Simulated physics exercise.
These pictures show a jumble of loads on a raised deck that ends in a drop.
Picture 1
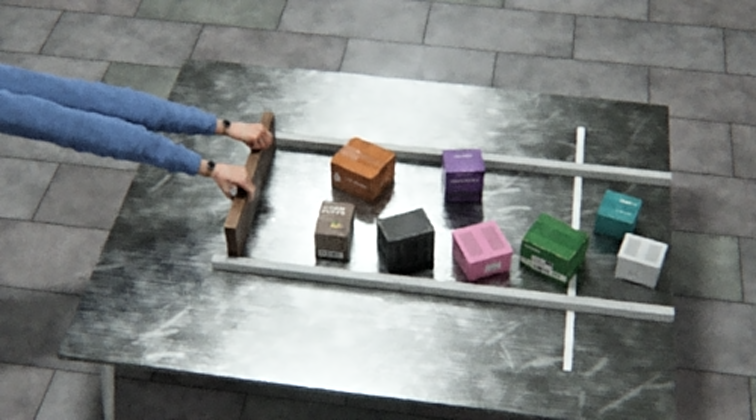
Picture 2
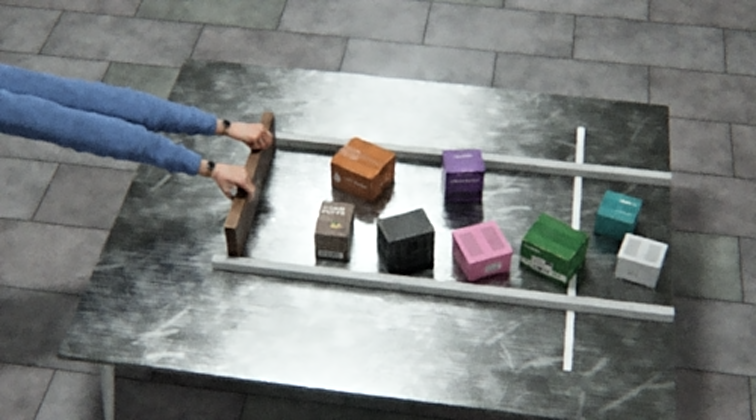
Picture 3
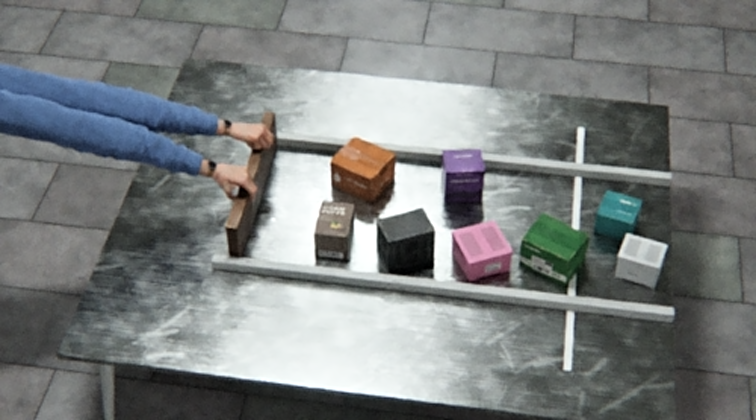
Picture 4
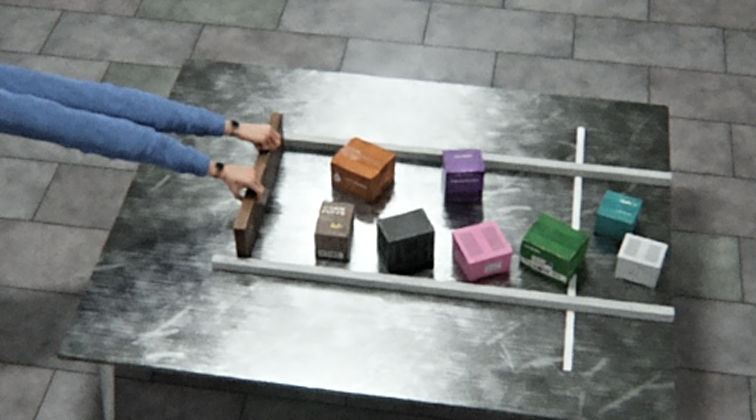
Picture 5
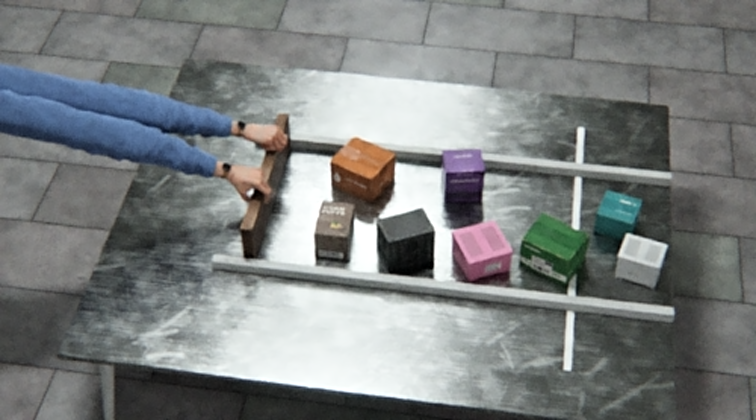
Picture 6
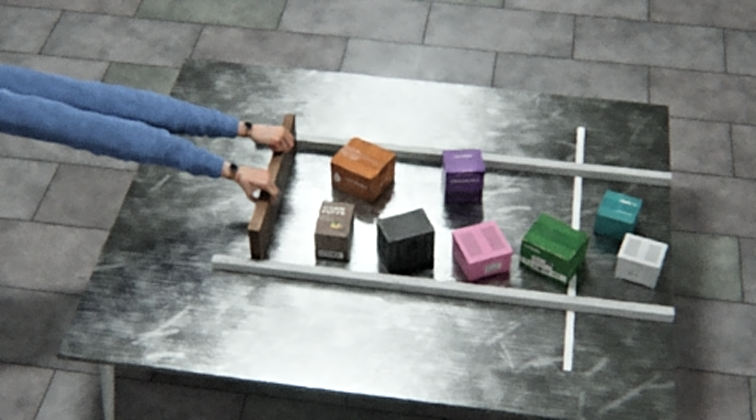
A wooden plank, gripped by two hands in blue sleeves, rests at the left of a table between two pale rails, then slides slightly to the right. The colourful boxes ahead of it, including orange, brown, black and purple ones, stay still, and the plank ends a little closer to them.
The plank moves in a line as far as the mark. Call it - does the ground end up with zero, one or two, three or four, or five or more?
The ground ends up with three or four.
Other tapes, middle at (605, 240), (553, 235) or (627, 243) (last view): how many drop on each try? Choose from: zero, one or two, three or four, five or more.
One after another: Three to four; just one or two; more than four.
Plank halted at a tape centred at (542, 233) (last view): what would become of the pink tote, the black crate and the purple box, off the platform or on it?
The pink tote does not fall; the black crate does not fall; the purple box does not fall.
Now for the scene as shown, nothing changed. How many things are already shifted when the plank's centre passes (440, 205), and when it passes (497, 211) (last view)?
I make it 7 at the first spot and 7 at the other.
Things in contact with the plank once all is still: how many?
It adds up to 2.
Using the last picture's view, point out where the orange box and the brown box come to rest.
The orange box stops around (604, 188); the brown box around (592, 260).
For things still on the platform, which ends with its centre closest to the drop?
The turquoise parcel is foremost.
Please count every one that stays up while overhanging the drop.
In total, 1 of them.
Soon after, none off yet; white tote at rest near (641, 261); turquoise parcel at rest near (618, 216); green parcel moved a little near (563, 250).
At rest, the number that fall off is three or four; fallen, pink tote, green parcel and white tote.
